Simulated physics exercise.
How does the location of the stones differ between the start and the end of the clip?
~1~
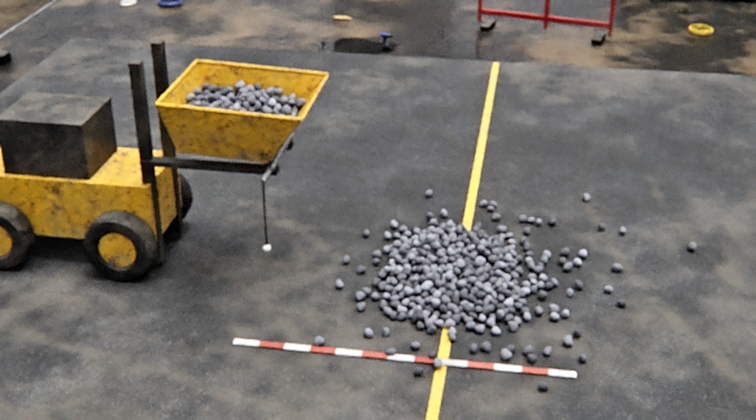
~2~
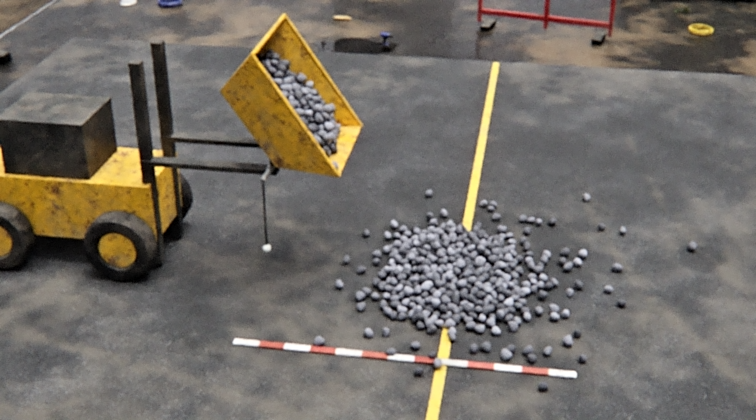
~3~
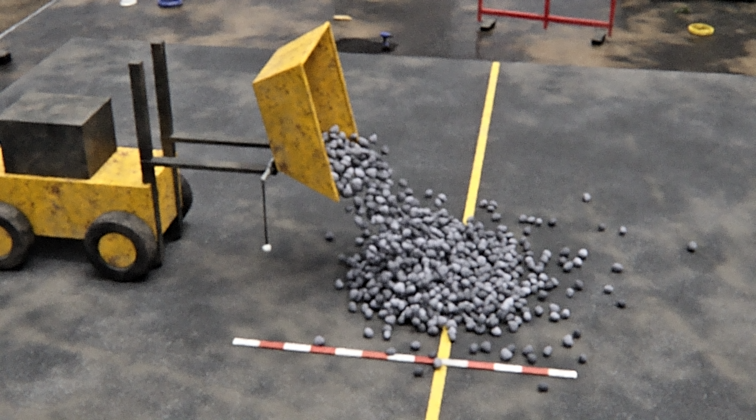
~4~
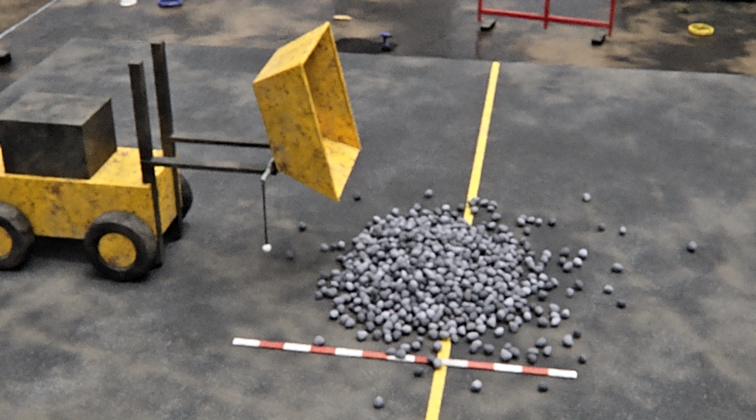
At the start, some stones are up in the yellow skip and the rest lie in a pile on the ground. By the end, the skip's stones have moved down and to the right, joining the others in a heap that spreads further left than the original pile.
